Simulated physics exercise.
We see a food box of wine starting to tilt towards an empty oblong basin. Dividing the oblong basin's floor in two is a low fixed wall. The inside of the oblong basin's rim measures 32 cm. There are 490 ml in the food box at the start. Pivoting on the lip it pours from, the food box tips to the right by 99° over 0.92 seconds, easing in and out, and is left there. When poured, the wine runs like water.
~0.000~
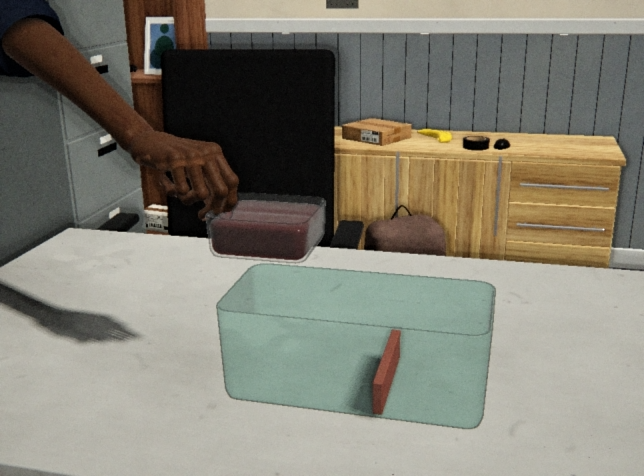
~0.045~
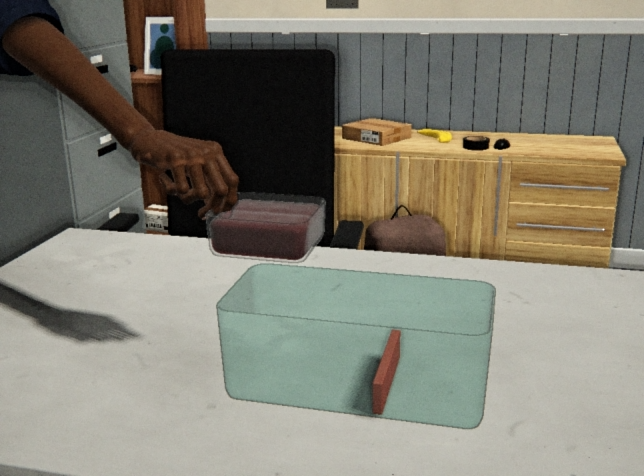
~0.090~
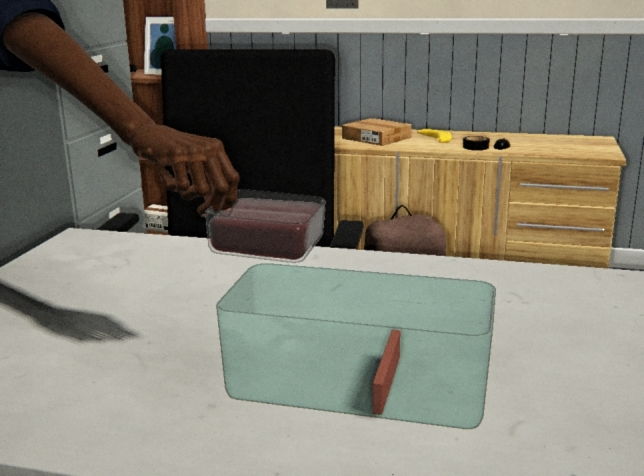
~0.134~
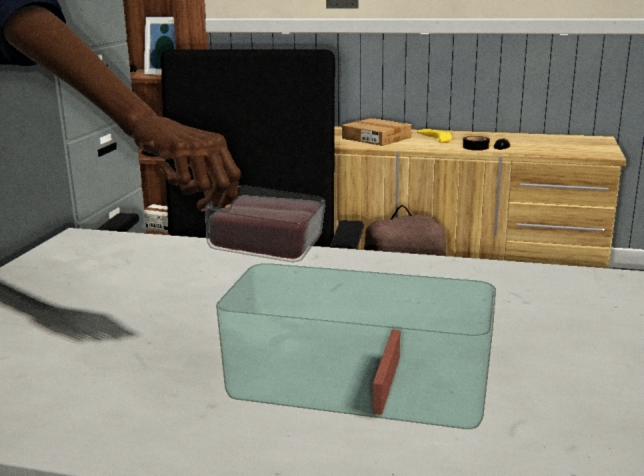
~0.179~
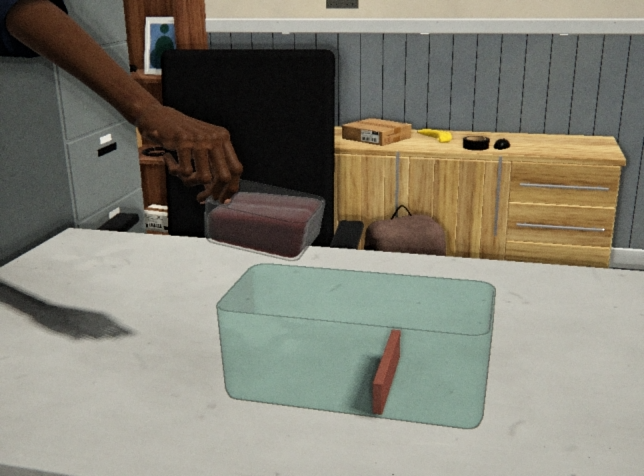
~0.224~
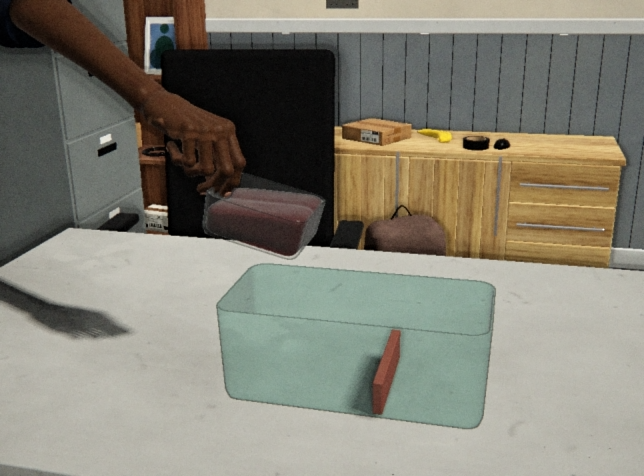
A clear box of dark red liquid, with a hand at its left side, hangs level above a pale tabletop, behind an empty greenish basin with a low red wall inside. The box then tilts slowly to the right, its left side rising with the hand, while the basin stays still.
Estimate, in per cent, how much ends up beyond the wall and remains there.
Roughly 65 % ends up beyond the wall.
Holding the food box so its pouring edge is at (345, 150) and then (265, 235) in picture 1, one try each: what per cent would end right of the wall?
The first try gives around 85 percent, the second around 5 percent.
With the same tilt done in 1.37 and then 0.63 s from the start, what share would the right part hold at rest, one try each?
50 and 60 %.
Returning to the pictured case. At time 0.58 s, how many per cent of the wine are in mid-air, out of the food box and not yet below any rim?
Near 46 per cent at that time.
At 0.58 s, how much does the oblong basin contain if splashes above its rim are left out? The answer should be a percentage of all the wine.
18 %, give or take.
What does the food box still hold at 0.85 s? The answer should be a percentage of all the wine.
About 5 per cent.
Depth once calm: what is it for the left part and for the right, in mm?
The left side settles near 6 mm and the right side near 20 mm.
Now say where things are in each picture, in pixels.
The first frame shows tilt 0°; pouring edge (316, 212); surface from (223, 209) to (316, 216); the oblong basin's rim runs from (235, 286) to (493, 309); the wall's top is at (387, 356).
The second frame shows tilt 1°; pouring edge (316, 212); surface from (223, 209) to (316, 215).
The third frame shows tilt 2°; pouring edge (316, 212); surface from (223, 208) to (315, 214).
The fourth frame shows tilt 5°; pouring edge (316, 212); surface from (223, 206) to (316, 212).
The fifth frame shows tilt 9°; pouring edge (316, 213); surface from (222, 202) to (316, 209).
The sixth frame shows tilt 14°; pouring edge (316, 213); surface from (221, 198) to (317, 207).
Then, 0.58 s in, the tilt is 70° and 35 per cent is still to pour, 18 is left of the wall and 1 right of it.
Then, 0.85 s in, the tilt is 97° and 5 per cent is still to pour, 19 is left of the wall and 68 right of it.
Then, 1.12 s in, the tilt is 99° and 0 per cent is still to pour, 33 is left of the wall and 65 right of it.
Then, 1.42 s in, the tilt is 99° and 0 per cent is still to pour, 34 is left of the wall and 65 right of it.
Finally, 34 per cent lies left of the wall, 65 right of it and 1 outside.
